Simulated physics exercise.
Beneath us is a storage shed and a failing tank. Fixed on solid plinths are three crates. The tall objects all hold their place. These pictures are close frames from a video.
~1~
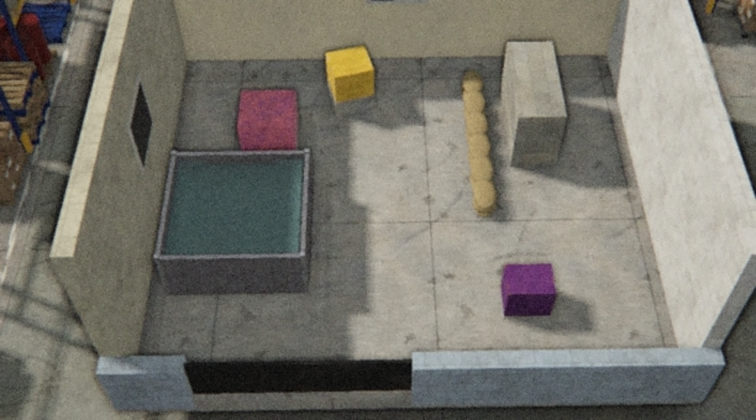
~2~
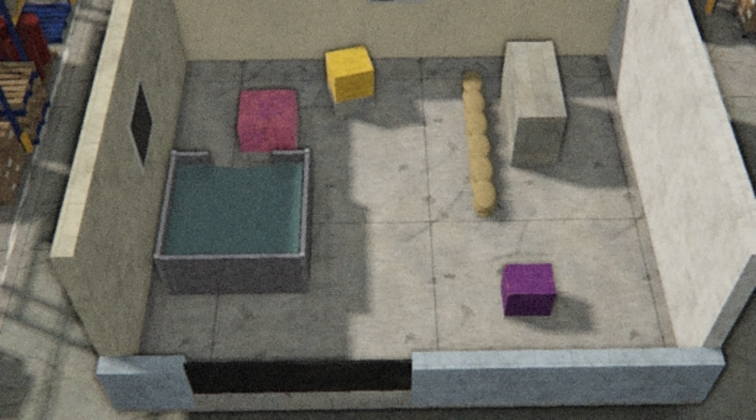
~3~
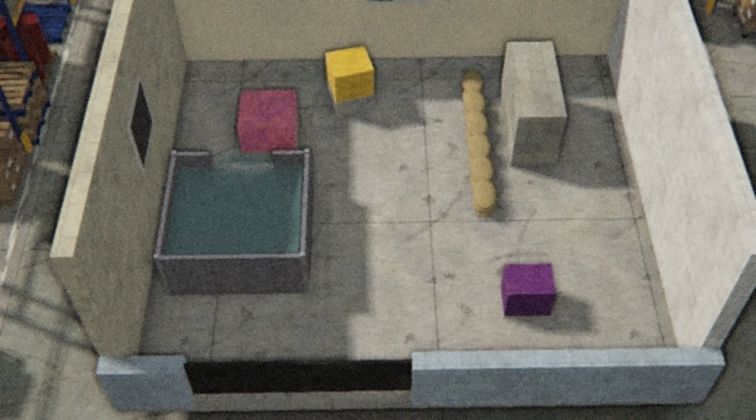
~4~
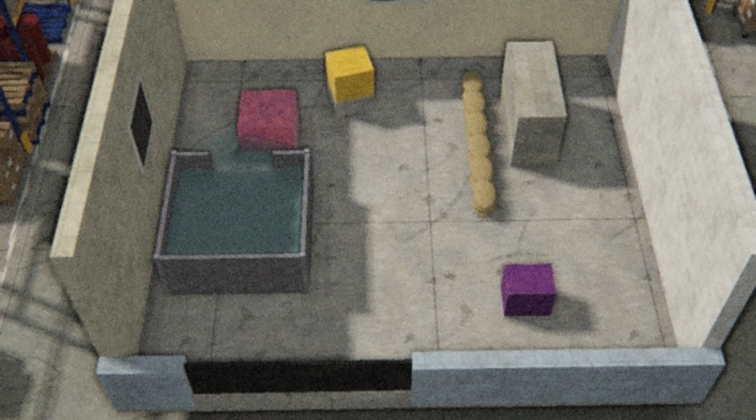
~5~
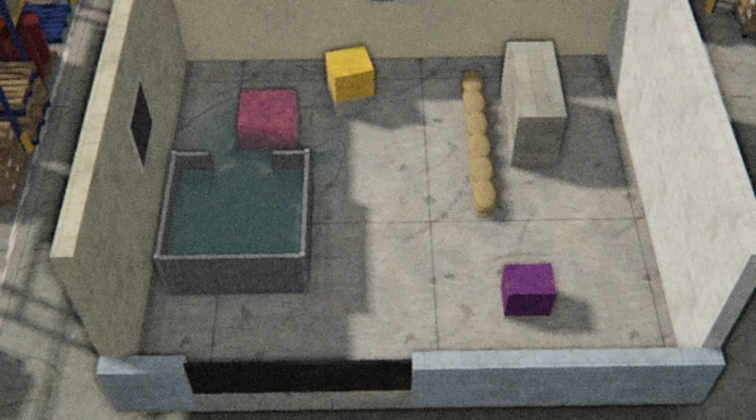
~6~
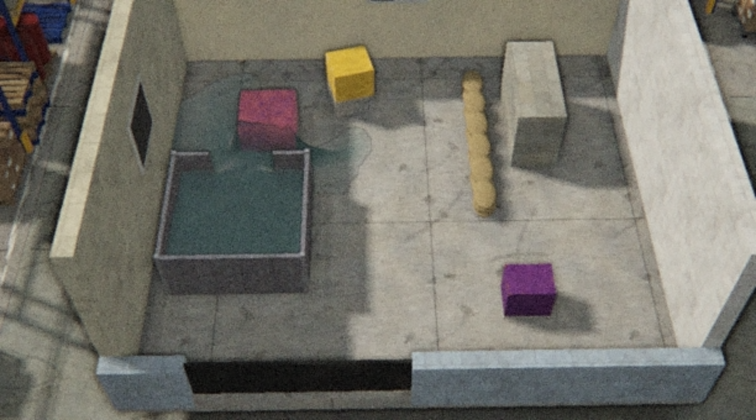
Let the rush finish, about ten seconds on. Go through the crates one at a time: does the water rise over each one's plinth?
The pink crate will be wet. The yellow crate will not even get damp. The purple crate will be wet.
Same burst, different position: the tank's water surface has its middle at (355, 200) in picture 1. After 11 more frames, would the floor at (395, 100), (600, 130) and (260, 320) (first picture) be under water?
Results in order - swamped, left untouched, left untouched.
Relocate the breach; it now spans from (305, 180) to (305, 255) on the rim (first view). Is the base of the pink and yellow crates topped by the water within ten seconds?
Note: Pink crate is left dry; yellow crate is left dry.
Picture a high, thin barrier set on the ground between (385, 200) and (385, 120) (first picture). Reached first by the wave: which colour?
First to be reached: The crate marked pink.
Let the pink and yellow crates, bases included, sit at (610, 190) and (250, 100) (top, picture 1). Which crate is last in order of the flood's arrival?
I'd say the pink one is last.
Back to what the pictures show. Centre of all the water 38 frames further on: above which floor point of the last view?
Close to (354, 178), I reckon.
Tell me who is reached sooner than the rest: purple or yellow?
I say the crate marked yellow.
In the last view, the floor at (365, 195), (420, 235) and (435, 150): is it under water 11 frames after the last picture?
Going through them one by one, the first is waterlogged, the second waterlogged and the third waterlogged.
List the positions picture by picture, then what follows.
The open tank at (236, 206) is whole and still, in the first frame.
The front is at a hidden place, out from the gap on the open tank's far side, in the second frame.
Water pours out on the open tank's far side and has run to a hidden place, in the third frame.
The front is at a hidden place, out from the gap on the open tank's far side, in the fourth frame.
The front is at (236, 101), out from the gap on the open tank's far side, in the fifth frame.
Water pours out on the open tank's far side and has run to (235, 78), in the sixth frame.
A moment on, water covers 25 % of the floor; the pink crate water round its plinth, the yellow crate water round its plinth, the purple crate not reached.
Next, water covers 40 % of the floor; the pink crate water round its plinth, the yellow crate water round its plinth, the purple crate water round its plinth.
Then, water covers 50 % of the floor; the pink crate water round its plinth, the yellow crate water round its plinth, the purple crate water round its plinth.
Later, water covers 85 % of the floor; the pink crate water round its plinth, the yellow crate water round its plinth, the purple crate water round its plinth.
In the end, water covers 95 % of the floor; the pink crate was topped, the yellow crate stayed above the water, the purple crate was topped.
